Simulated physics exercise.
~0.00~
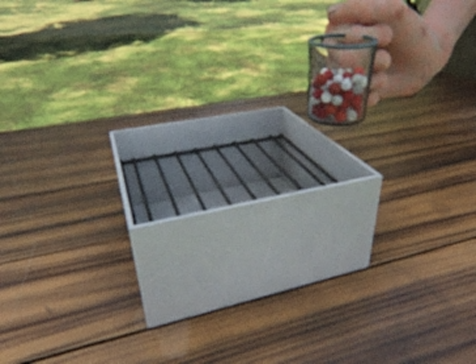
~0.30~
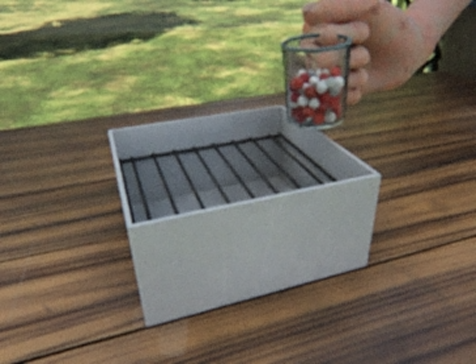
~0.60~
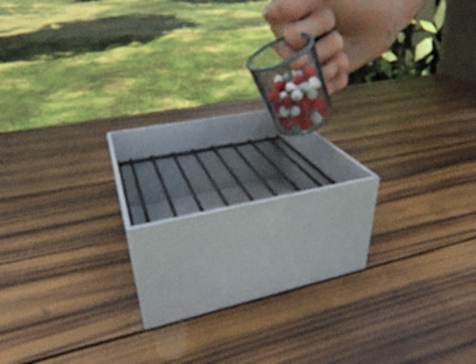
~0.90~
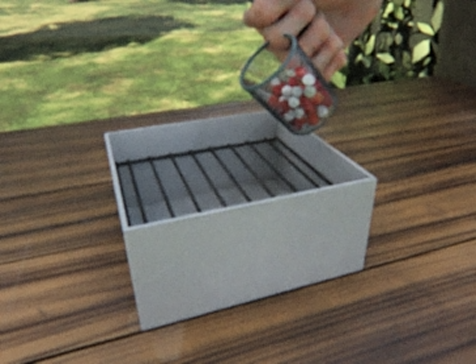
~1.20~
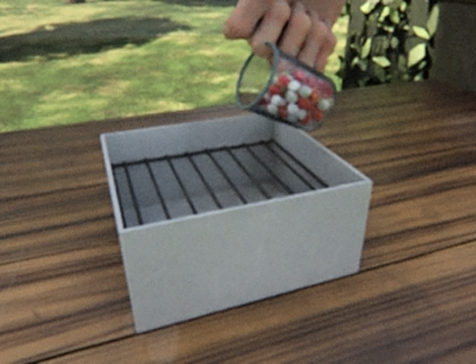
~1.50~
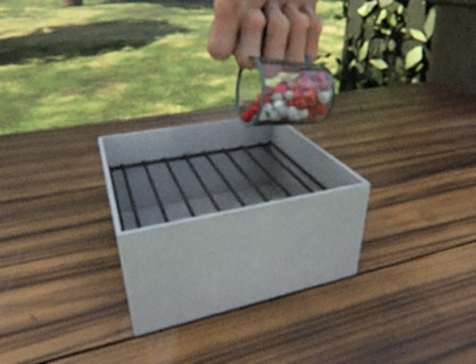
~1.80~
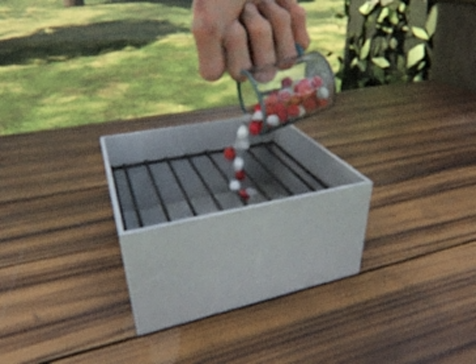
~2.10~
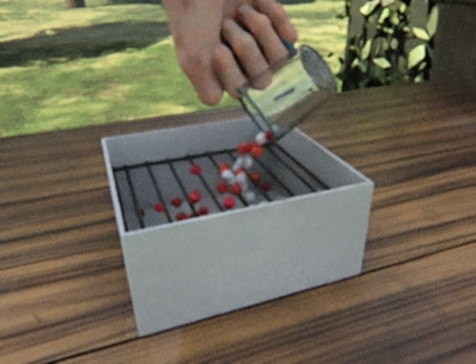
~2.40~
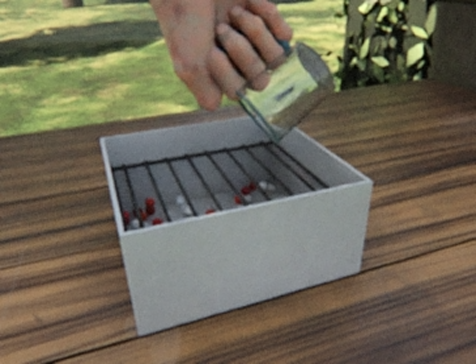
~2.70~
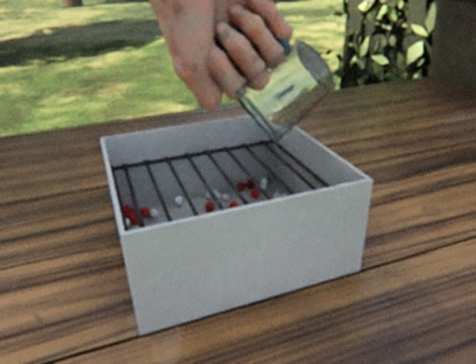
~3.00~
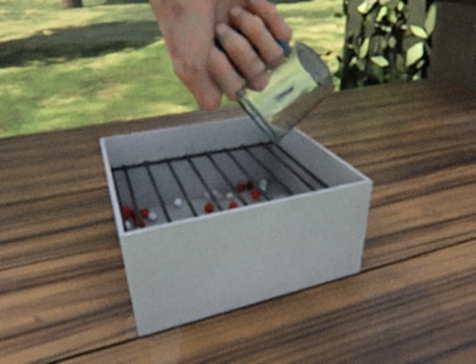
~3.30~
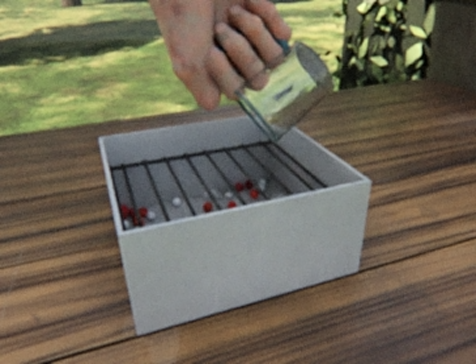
A hand moved a clear cup of red and white pieces left over a box with a wire rack, then tipped it until they all spilled out, dropped through the wires and settled below, leaving the empty cup held upside down above.
